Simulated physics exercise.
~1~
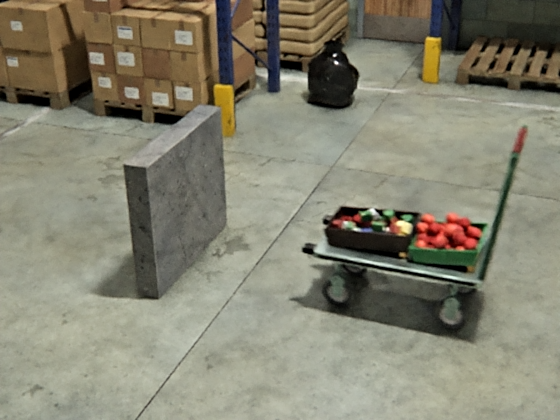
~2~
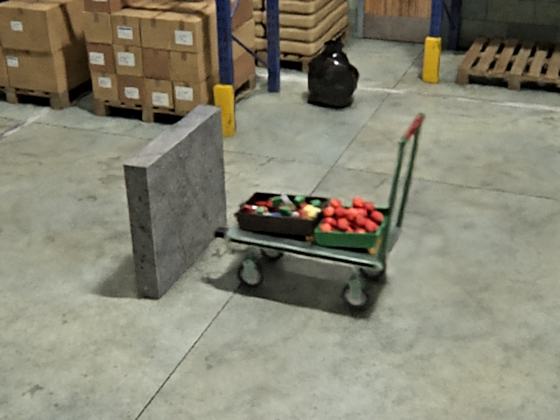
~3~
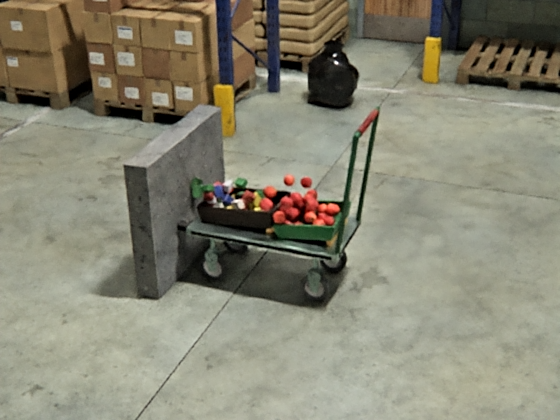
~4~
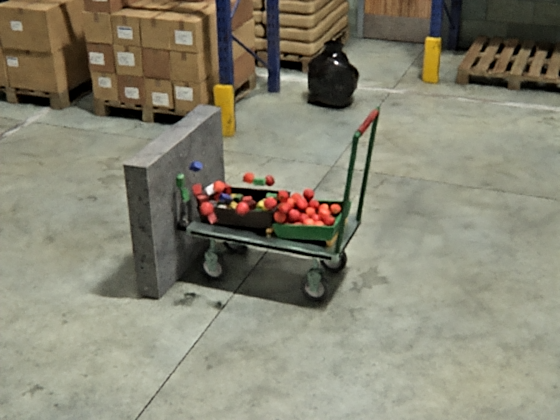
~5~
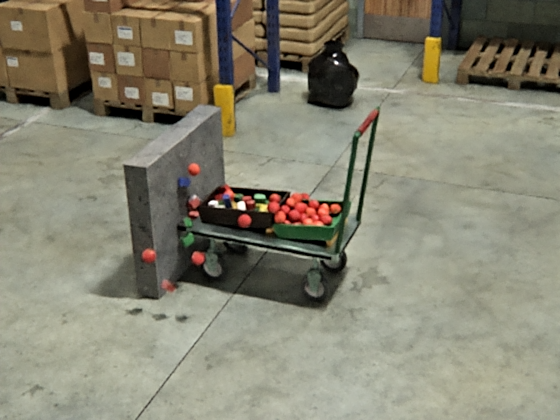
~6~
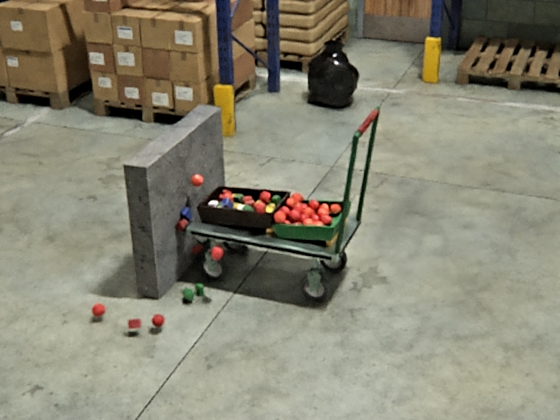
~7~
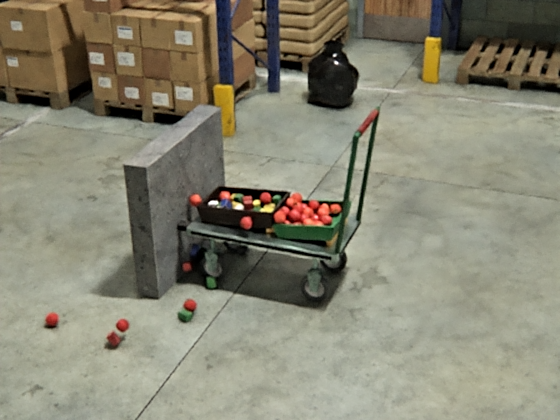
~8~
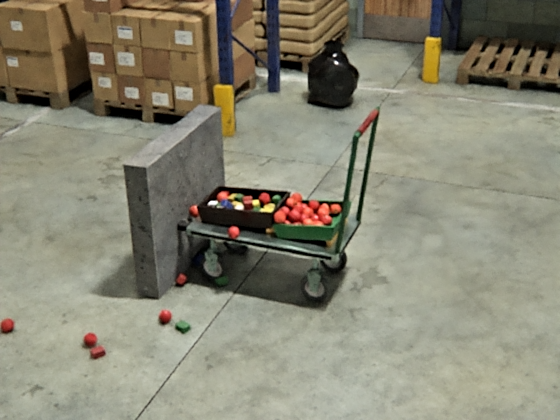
A green stock cart with a red-tipped handle carries a dark crate of mixed coloured pieces and, to its right, a green crate of red ones across a concrete warehouse floor, seen from above by a still camera. A grey slab of wall stands to the left, with stacked boxes and pallets behind. The cart rolls left and stops against the wall, and pieces leap up and forward from the crates. Several strike the wall and tumble down by its foot. A few roll left over the floor, while both crates stay on the deck, still holding most of their load.
